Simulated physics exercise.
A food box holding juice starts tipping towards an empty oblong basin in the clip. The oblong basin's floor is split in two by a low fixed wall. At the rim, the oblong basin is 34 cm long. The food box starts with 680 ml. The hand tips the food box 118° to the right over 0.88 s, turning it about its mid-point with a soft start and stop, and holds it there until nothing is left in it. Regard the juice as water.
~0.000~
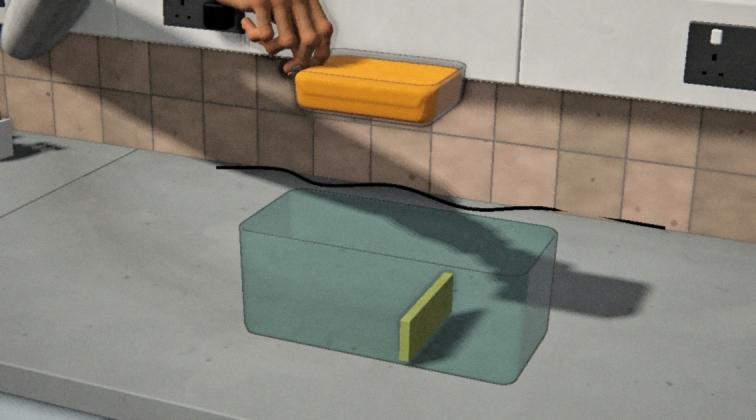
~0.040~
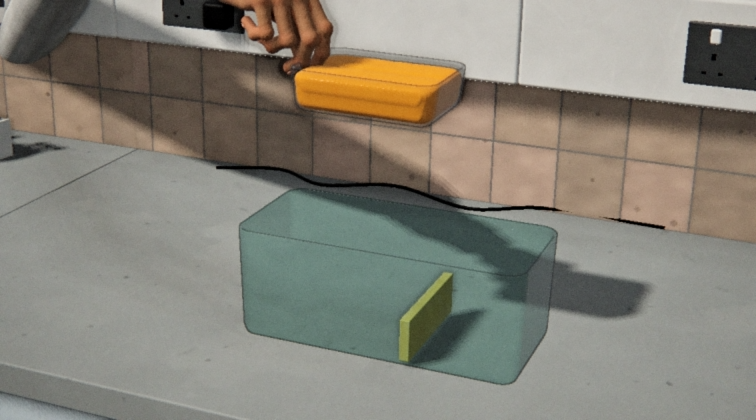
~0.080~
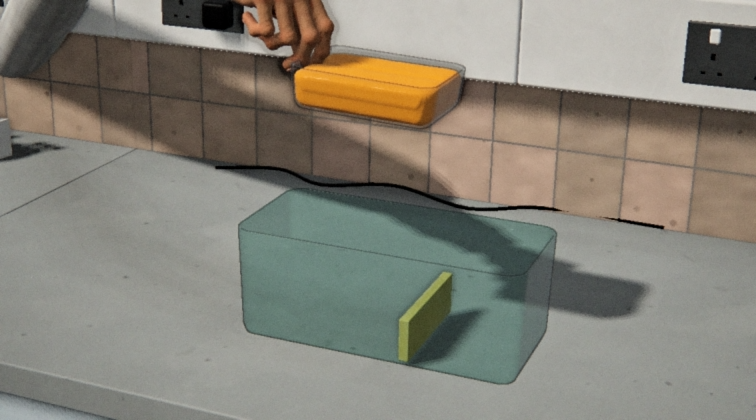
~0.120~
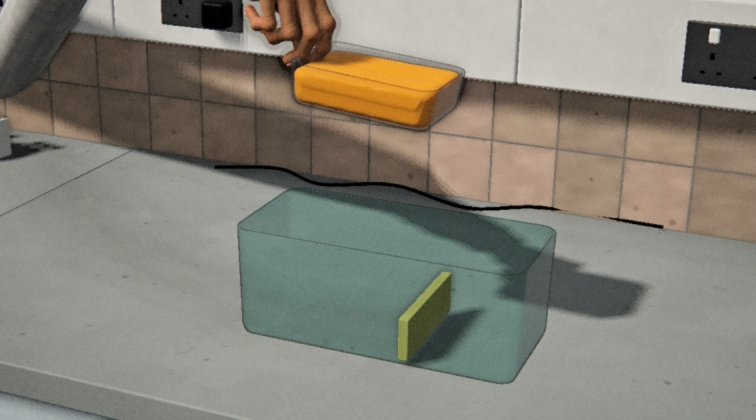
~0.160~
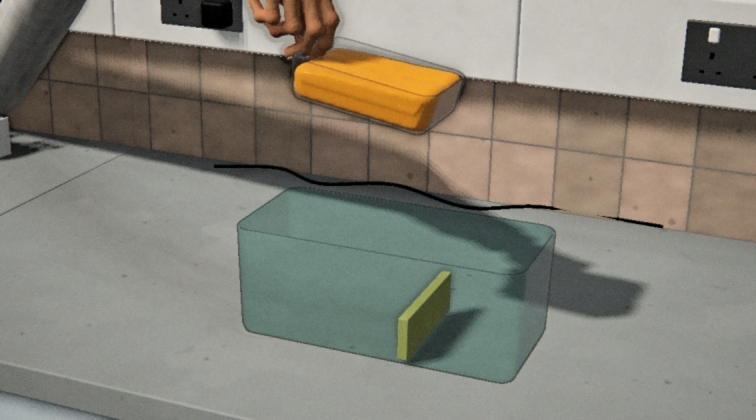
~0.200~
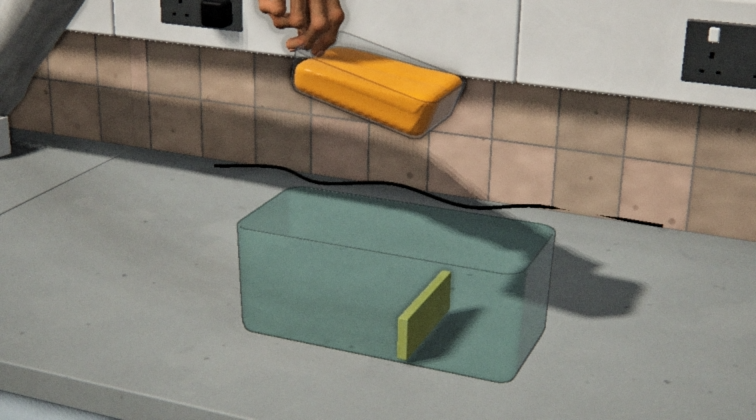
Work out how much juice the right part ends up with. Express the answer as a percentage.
I would put it at 74 per cent.
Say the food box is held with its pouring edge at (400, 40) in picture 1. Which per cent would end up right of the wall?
In that case roughly 70 per cent.
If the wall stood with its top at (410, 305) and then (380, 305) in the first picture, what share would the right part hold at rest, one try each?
It comes to 65 per cent, and then 60 per cent.
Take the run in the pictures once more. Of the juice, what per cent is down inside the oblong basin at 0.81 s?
Near 90 in a hundred.
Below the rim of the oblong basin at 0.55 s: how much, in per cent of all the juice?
36 %, roughly.
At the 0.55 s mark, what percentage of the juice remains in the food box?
Some 7 % of it is still there.
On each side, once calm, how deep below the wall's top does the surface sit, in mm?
Left 48 mm, right 22 mm.
After 0.55 s the tilt is 82° and 7 per cent is still to pour, 0 is left of the wall and 36 right of it.
After 0.81 s the tilt is 116° and 0 per cent is still to pour, 15 is left of the wall and 74 right of it.
After 1.09 s the tilt is 118° and 0 per cent is still to pour, 17 is left of the wall and 74 right of it.
After 1.38 s the tilt is 118° and 0 per cent is still to pour, 17 is left of the wall and 74 right of it.
In the end 17 per cent lies left of the wall, 74 right of it and 9 outside.
